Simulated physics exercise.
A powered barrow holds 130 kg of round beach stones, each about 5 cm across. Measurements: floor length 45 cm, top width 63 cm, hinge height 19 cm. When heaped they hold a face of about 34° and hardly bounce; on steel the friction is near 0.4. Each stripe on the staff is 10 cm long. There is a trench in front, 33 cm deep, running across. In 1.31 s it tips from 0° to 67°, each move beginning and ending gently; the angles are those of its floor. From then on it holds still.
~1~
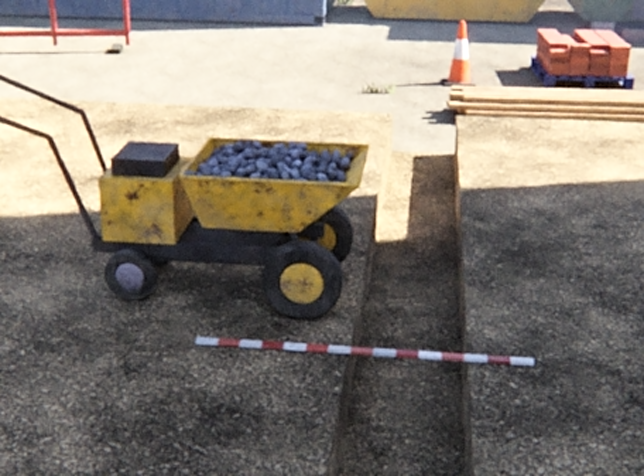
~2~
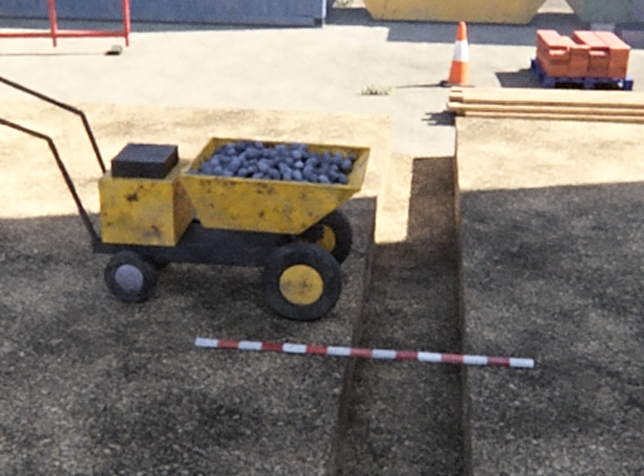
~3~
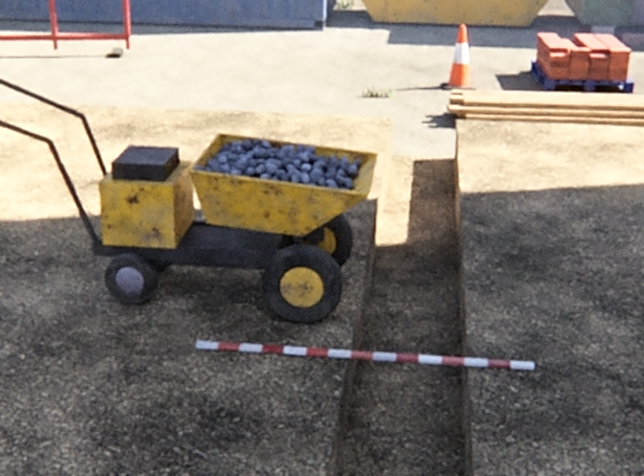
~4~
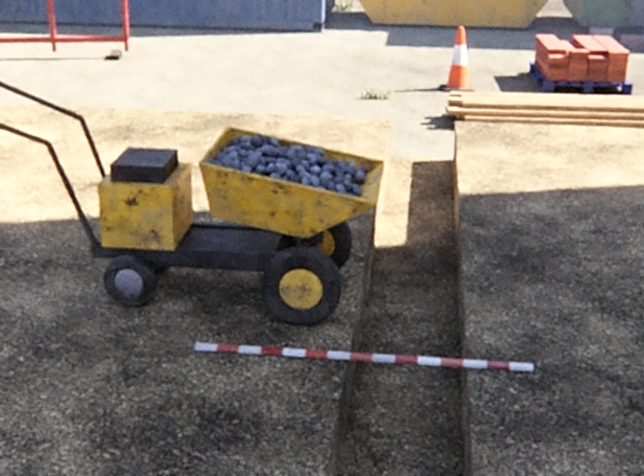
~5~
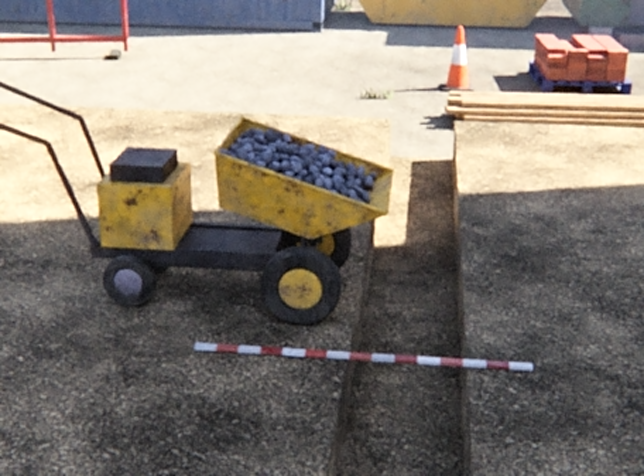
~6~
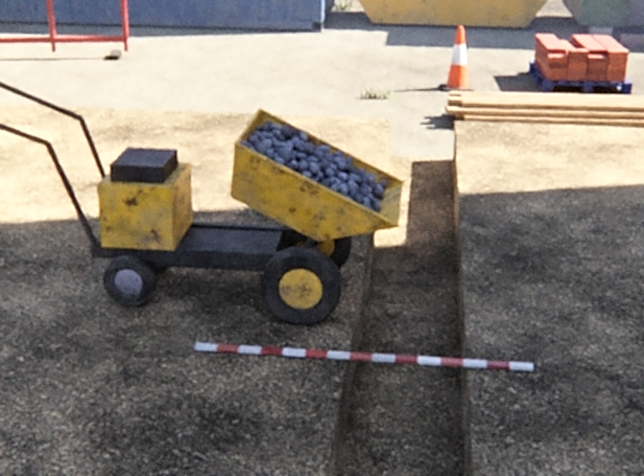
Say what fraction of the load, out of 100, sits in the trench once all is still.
About 62 out of 100.
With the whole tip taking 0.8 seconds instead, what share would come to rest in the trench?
Then roughly 55 percent.
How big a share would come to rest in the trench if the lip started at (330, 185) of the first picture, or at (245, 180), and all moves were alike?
I'd expect some 95 per cent, then some 75.
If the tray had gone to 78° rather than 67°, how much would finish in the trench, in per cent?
The trench would hold about 80% of it.
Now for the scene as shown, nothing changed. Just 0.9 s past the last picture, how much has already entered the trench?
Approx. 40 % of the load.
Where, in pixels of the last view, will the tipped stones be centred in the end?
Around (449, 350).
Then, 0.4 s after the last picture the floor is at 56°, 98 % in the tray, 2 % in the trench; the foremost stones are at (437, 265).
Then, 0.9 s after the last picture the floor is at 67°, 36 % in the tray, 40 % in the trench, 24 % past the trench; the foremost stones are at (550, 311).
Then, 1.2 s after the last picture the floor is at 67°, 7 % in the tray, 55 % in the trench, 38 % past the trench; the foremost stones are at (623, 311).
Then, 3.2 s after the last picture the floor is at 67°, 0 % in the tray, 62 % in the trench, 38 % past the trench; the foremost stones are past the picture's edge.
